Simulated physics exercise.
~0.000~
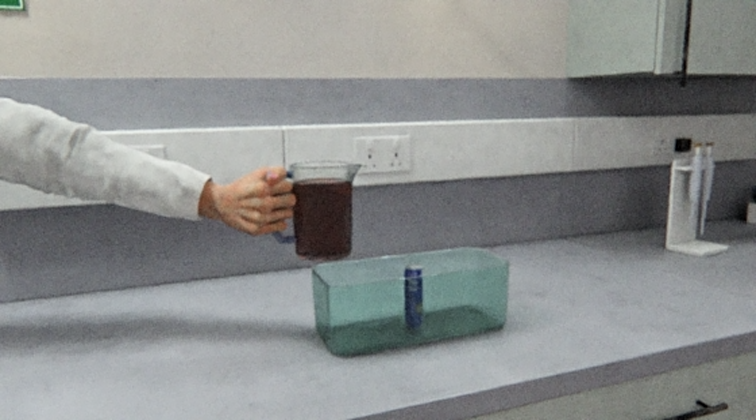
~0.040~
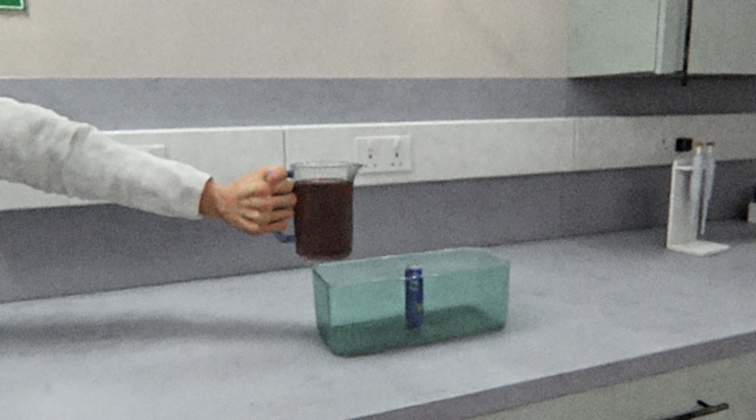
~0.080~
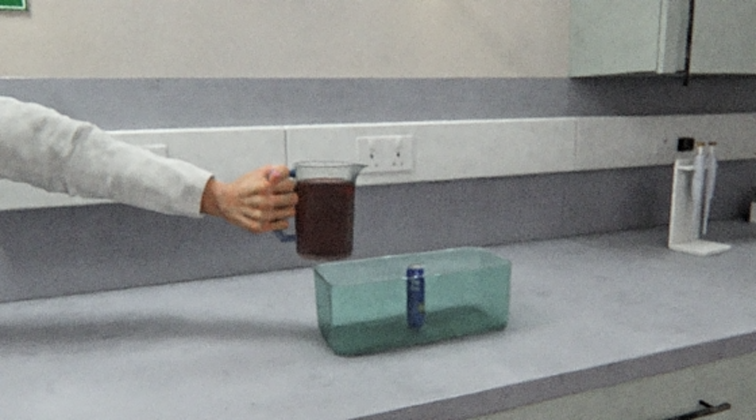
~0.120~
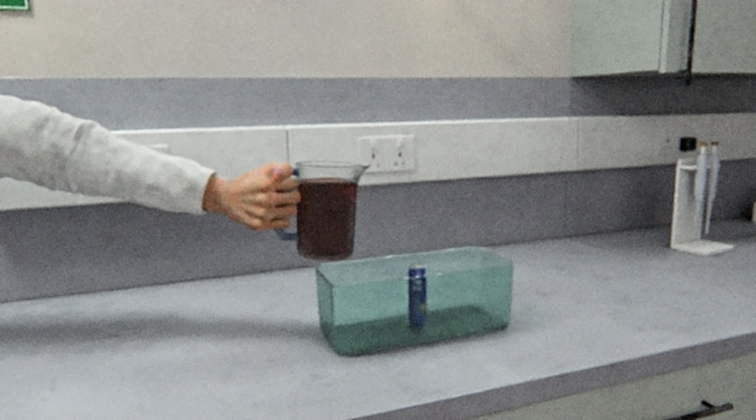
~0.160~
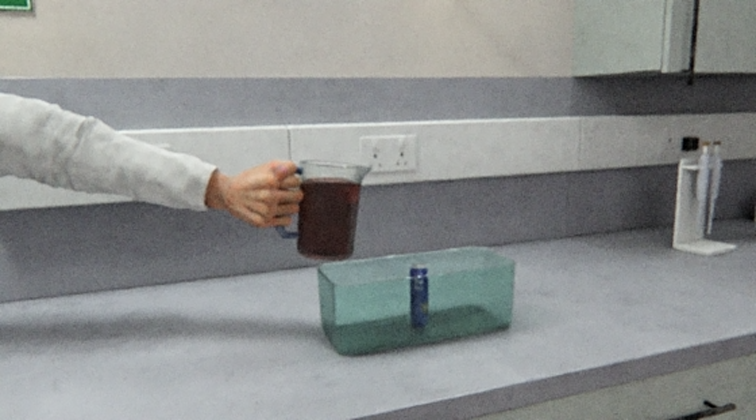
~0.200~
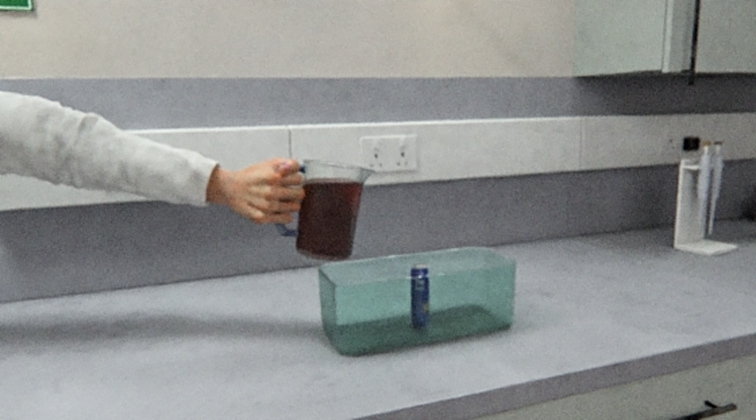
On a grey lab bench, a hand slightly tilts a jug of dark liquid rightwards above a green basin.
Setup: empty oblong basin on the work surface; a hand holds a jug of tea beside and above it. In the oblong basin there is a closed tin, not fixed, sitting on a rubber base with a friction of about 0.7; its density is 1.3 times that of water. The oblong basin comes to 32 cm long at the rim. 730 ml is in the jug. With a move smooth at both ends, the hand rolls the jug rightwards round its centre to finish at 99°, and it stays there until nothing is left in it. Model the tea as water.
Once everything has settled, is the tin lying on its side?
My bet is it won't last.
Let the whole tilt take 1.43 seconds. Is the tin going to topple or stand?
So the tin will tip over.
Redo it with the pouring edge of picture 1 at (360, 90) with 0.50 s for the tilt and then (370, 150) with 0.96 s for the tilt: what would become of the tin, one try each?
First it keeps standing; then it falls.
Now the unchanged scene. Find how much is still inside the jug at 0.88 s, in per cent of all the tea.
Close to 48 in a hundred.
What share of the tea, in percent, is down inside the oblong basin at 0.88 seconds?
Some 36 per cent.
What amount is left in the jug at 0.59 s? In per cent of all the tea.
About 90 percent.
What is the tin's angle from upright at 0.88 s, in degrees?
Lean: Around 5° from upright.
By 0.59 s the tilt is 63° and 90 per cent is still to pour; the tin stands where it began.
By 0.88 s the tilt is 95° and 49 per cent is still to pour; the tin stands where it began.
By 1.18 s the tilt is 99° and 11 per cent is still to pour; the tin lies on its side.
By 1.51 s the tilt is 99° and 1 per cent is still to pour; the tin lies on its side.
At rest the tin lies on its side.
